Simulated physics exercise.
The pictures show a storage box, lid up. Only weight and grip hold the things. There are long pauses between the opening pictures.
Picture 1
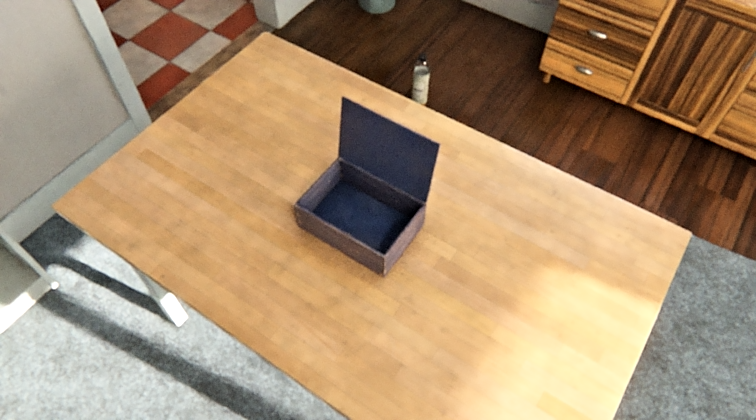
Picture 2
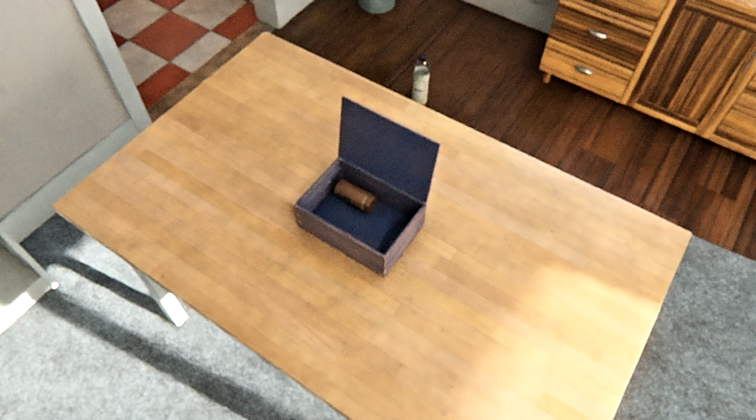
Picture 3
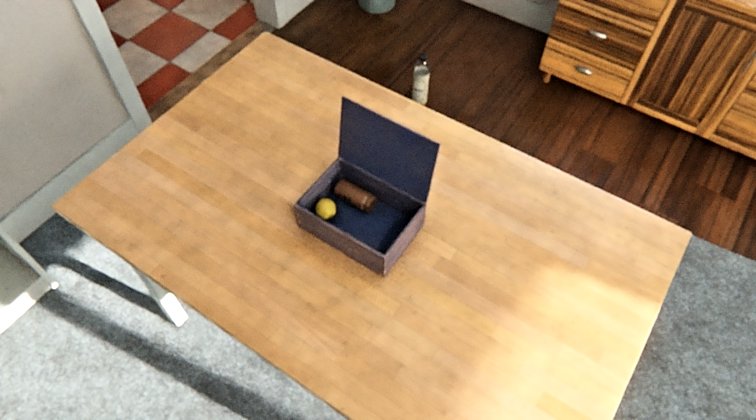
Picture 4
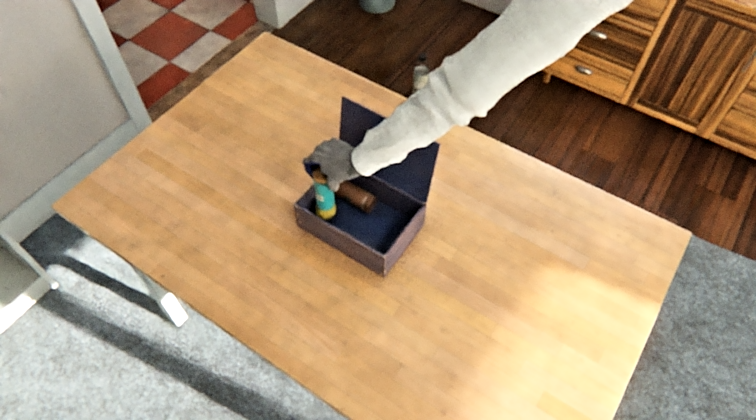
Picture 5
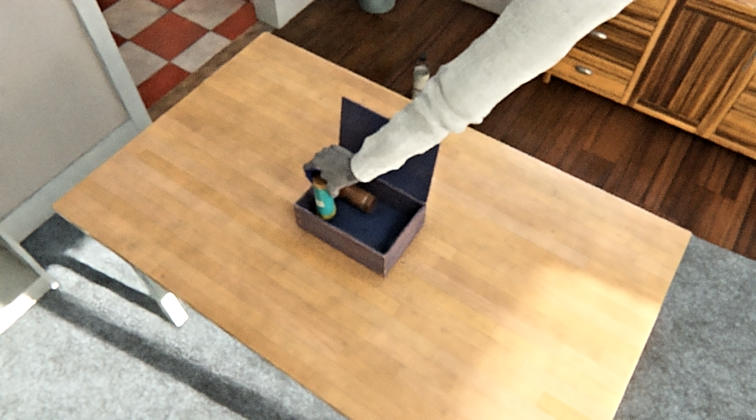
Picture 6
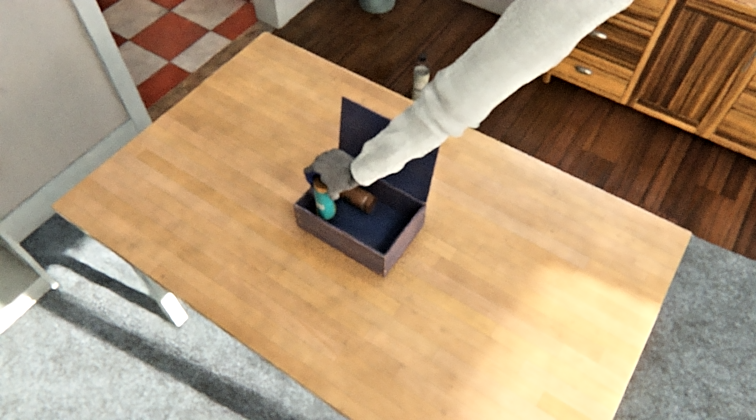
A brown cylinder appeared in the open, empty storage box on the table, then a yellow lemon joined it, and a gloved hand reached in from the upper right, lowering a turquoise shaker slightly inside.
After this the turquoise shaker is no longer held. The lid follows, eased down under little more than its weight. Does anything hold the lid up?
It sits on the rim.
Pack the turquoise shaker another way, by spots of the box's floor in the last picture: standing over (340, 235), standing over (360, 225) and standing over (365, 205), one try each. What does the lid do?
In the first case it is held up; in the second case it will not close; in the third case it closes.
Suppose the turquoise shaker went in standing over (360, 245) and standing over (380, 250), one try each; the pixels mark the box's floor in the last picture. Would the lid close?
In the first case it will not close; in the second case it will not close.
Then, 0.90 s later than the last frame, lid starting down; turquoise shaker on its side near (368, 222); yellow lemon moved about its own width.
Then, 1.70 s later than the last frame, lid 45° above the rim; turquoise shaker on its side near (368, 222); yellow lemon moved about its own width.
When it is over, lid shut; lying over in the box, turquoise shaker; the other 2 as before. End places, in pixels of the last picture, turquoise shaker near (368, 222).
